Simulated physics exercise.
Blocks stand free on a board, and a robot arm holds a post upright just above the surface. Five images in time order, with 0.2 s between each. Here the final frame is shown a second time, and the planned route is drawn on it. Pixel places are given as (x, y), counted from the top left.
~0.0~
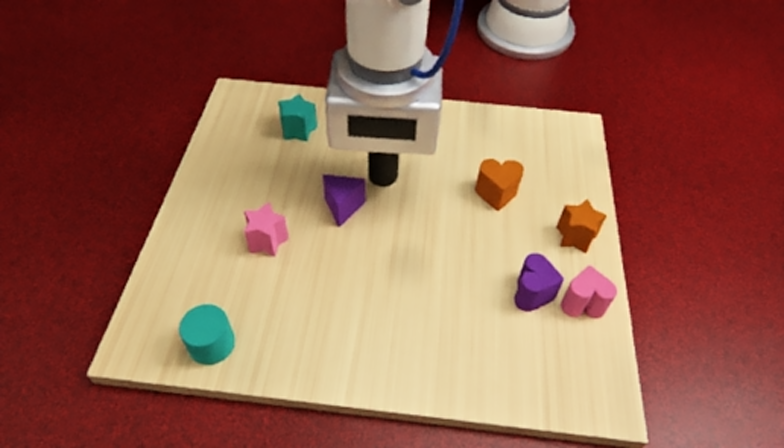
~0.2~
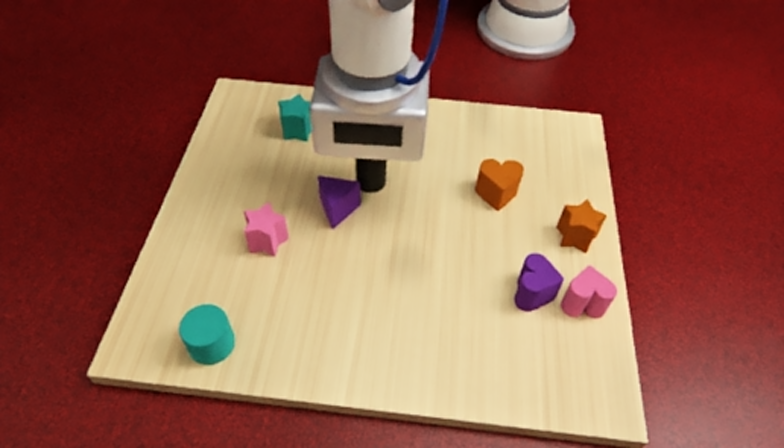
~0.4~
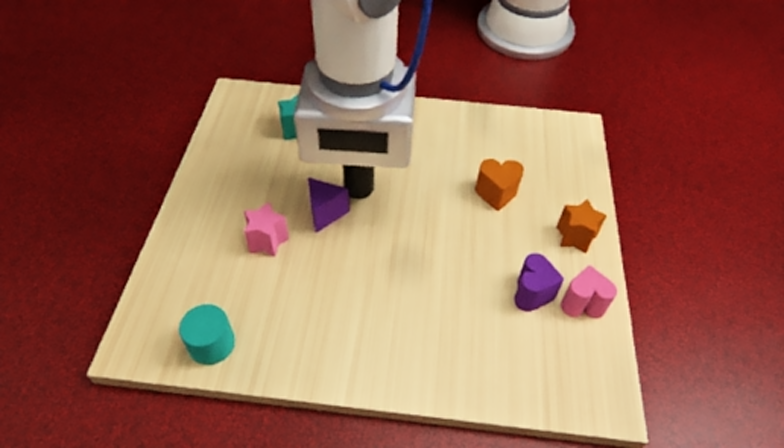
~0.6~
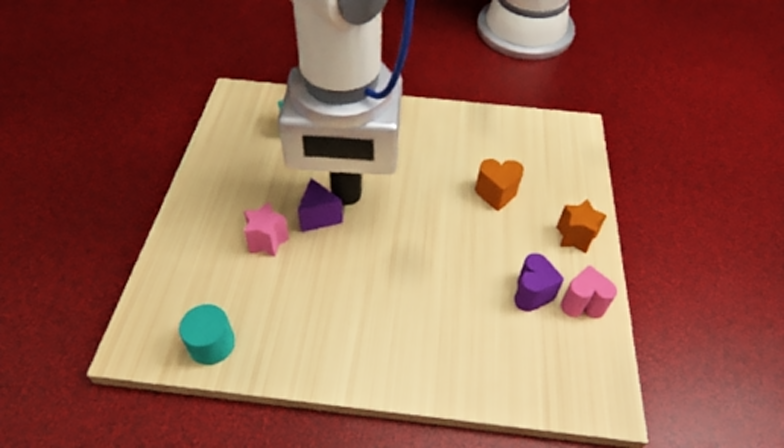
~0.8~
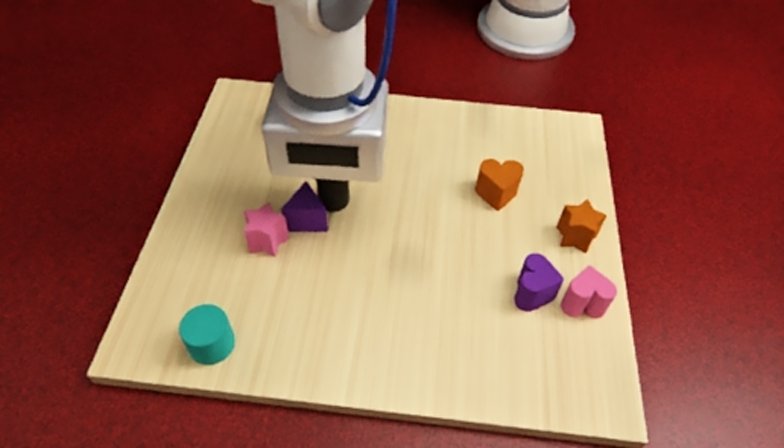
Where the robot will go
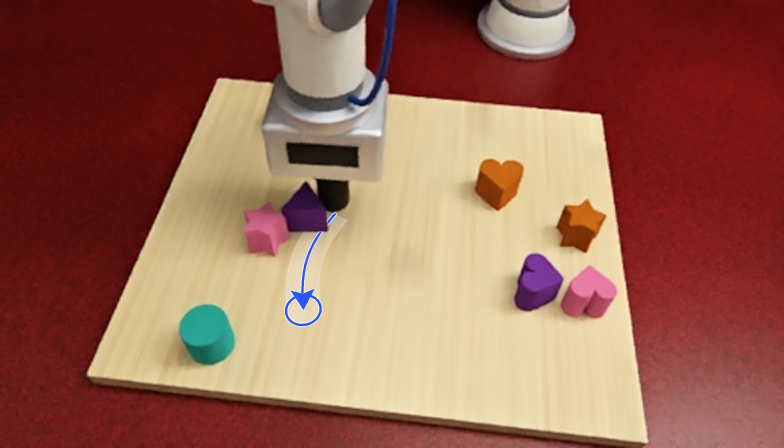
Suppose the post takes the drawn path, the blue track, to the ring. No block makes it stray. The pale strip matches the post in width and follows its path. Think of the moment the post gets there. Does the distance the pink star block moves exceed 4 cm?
No - that is not the case.
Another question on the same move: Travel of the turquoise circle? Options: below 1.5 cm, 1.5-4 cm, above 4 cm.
If I had to pick, the turquoise circle travels less than 1.5 cm here.
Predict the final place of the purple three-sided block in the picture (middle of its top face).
At (284, 210).
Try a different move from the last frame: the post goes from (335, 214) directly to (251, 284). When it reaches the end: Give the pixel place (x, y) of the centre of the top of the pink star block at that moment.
Most likely (226, 229).
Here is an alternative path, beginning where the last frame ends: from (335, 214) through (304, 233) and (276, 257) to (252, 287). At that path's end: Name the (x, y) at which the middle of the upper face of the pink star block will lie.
At roughly (219, 232).
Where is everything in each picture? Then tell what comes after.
In the first picture, post's lower end at (383, 177); turquoise circle at (203, 324); pink star block at (262, 218); purple three-sided block at (342, 185).
In the second picture, post at (371, 183); purple three-sided block at (336, 187).
In the third picture, post at (359, 189); purple three-sided block at (323, 191).
In the fourth picture, post at (347, 195); purple three-sided block at (317, 195).
In the fifth picture, post at (334, 201); turquoise circle at (203, 324); pink star block at (262, 218); purple three-sided block at (304, 199).
Drawn move, from (335, 214) via (315, 241) and (304, 274), ending at (303, 310).
The first path, step by step. One third of the way, post at (313, 229); pink star block at (252, 221); purple three-sided block at (284, 210), turned 45° clockwise.
Two thirds of the way, post at (302, 263); pink star block at (251, 222); purple three-sided block at (284, 210), turned 50° clockwise.
At the end, post at (301, 298); turquoise circle still; pink star block at (251, 222); purple three-sided block at (284, 210), turned 50° clockwise.
